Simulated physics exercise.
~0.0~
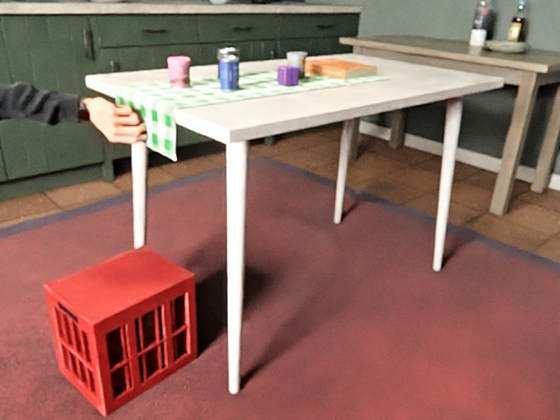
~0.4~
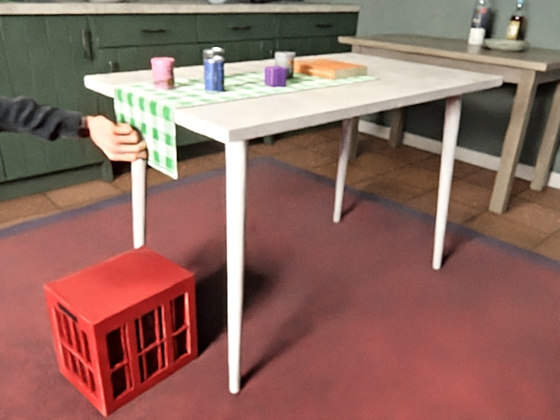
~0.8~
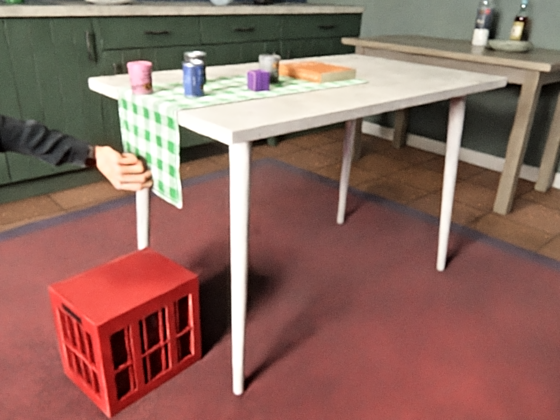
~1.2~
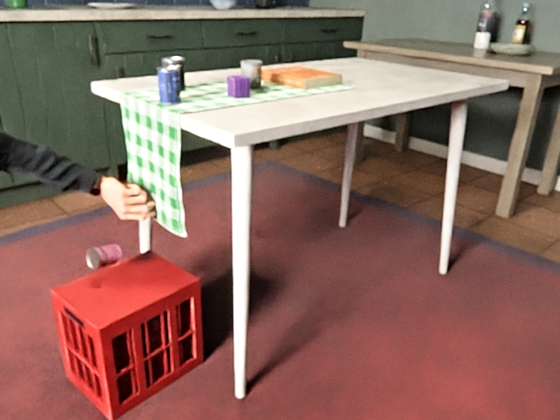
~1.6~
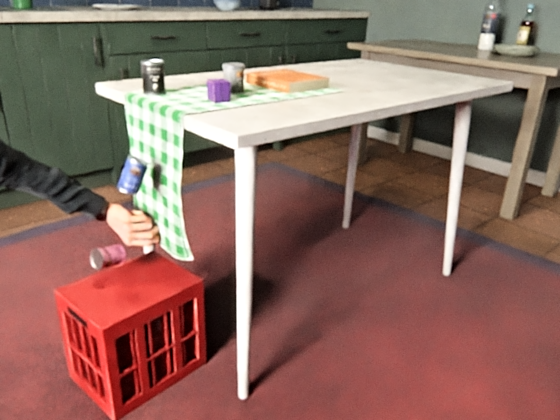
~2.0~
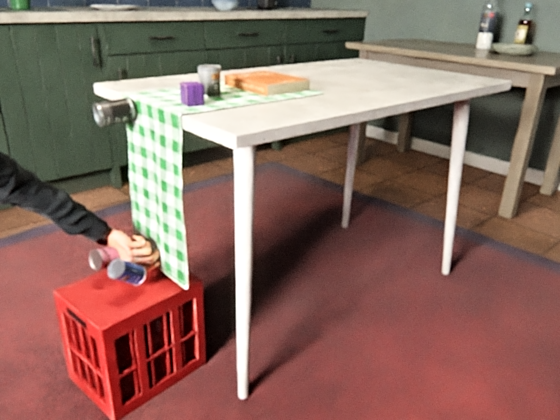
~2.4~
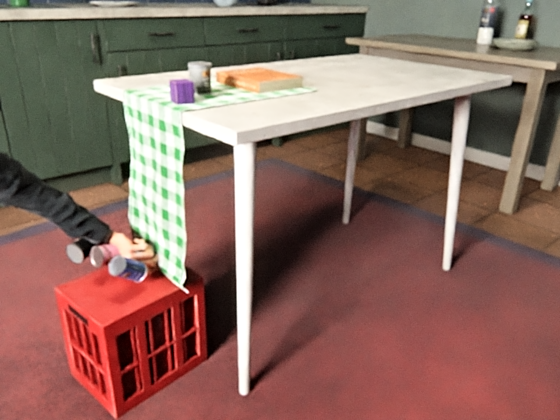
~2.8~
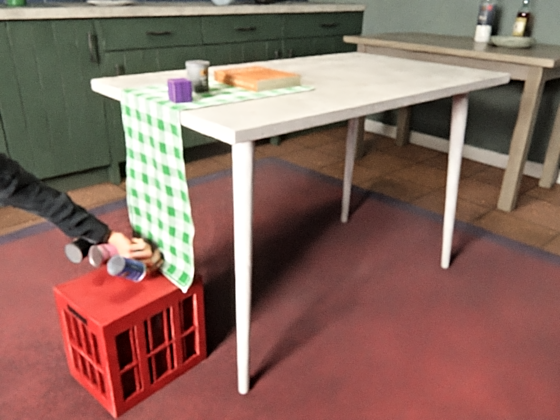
In a kitchen, a hand pulls a checked cloth down until three cans drop onto a crate.
